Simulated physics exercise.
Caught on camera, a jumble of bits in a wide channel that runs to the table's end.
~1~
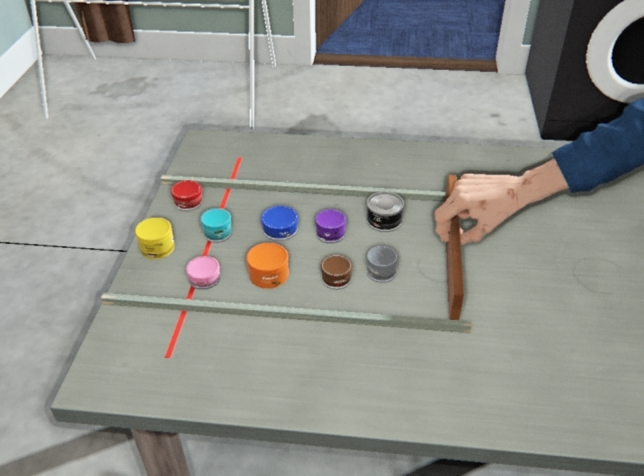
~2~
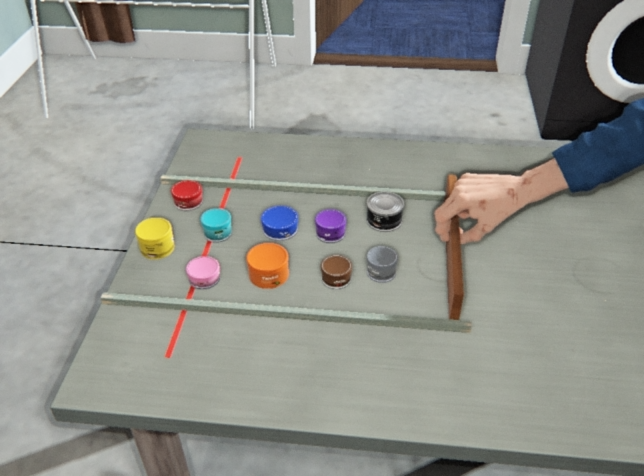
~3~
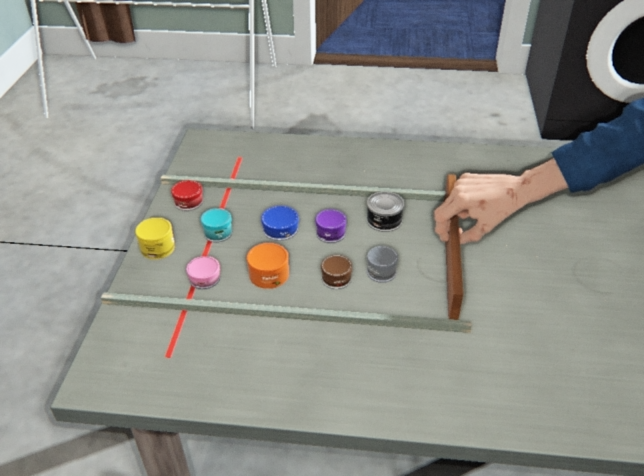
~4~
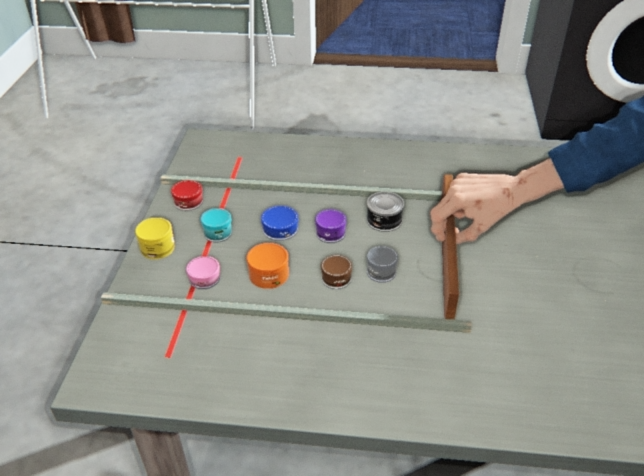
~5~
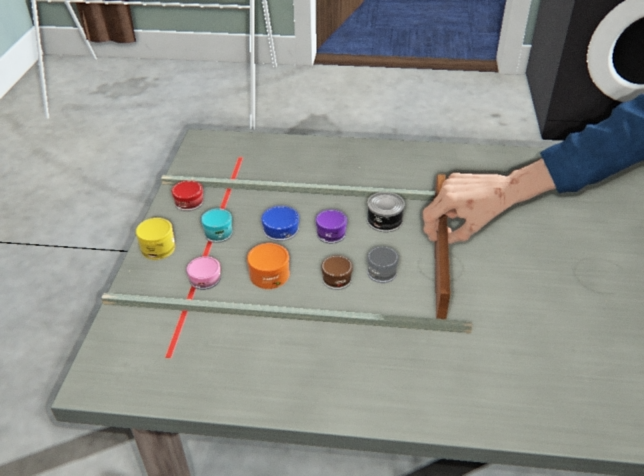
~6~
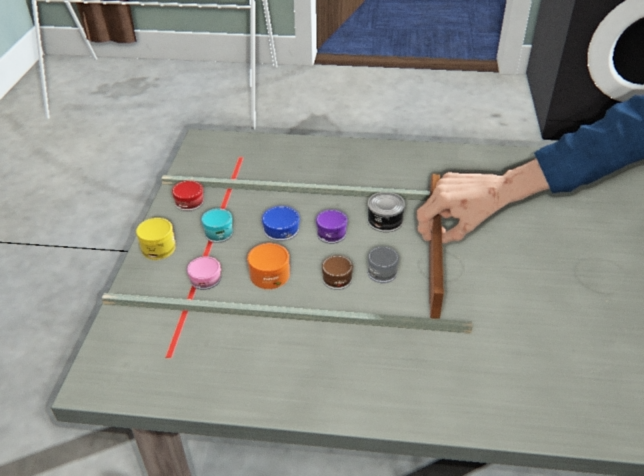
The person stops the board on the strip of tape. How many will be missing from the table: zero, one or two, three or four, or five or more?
In the end the number that fall off is zero.
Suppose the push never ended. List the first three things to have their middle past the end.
Earliest first: The yellow tub, the red tin, the blue tin.
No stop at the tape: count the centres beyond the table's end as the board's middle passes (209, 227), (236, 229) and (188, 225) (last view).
Place by place, 0, 0 and 1.
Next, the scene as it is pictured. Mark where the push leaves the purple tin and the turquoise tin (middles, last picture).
About (200, 222), and the other about (173, 232).
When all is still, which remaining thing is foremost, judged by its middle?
That is the yellow tub.
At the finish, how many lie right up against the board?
In contact: 4.
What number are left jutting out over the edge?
Overhanging: 1.
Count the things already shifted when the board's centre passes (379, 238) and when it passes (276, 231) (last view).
At the one place 3, at the other 8.
Soon after, none off yet; yellow tub at rest near (156, 239); red tin at rest near (188, 196); turquoise tin at rest near (218, 226).
Then, none off yet; yellow tub at rest near (156, 239); red tin at rest near (188, 196); turquoise tin moving near (211, 227).
At rest, the number that fall off is zero.
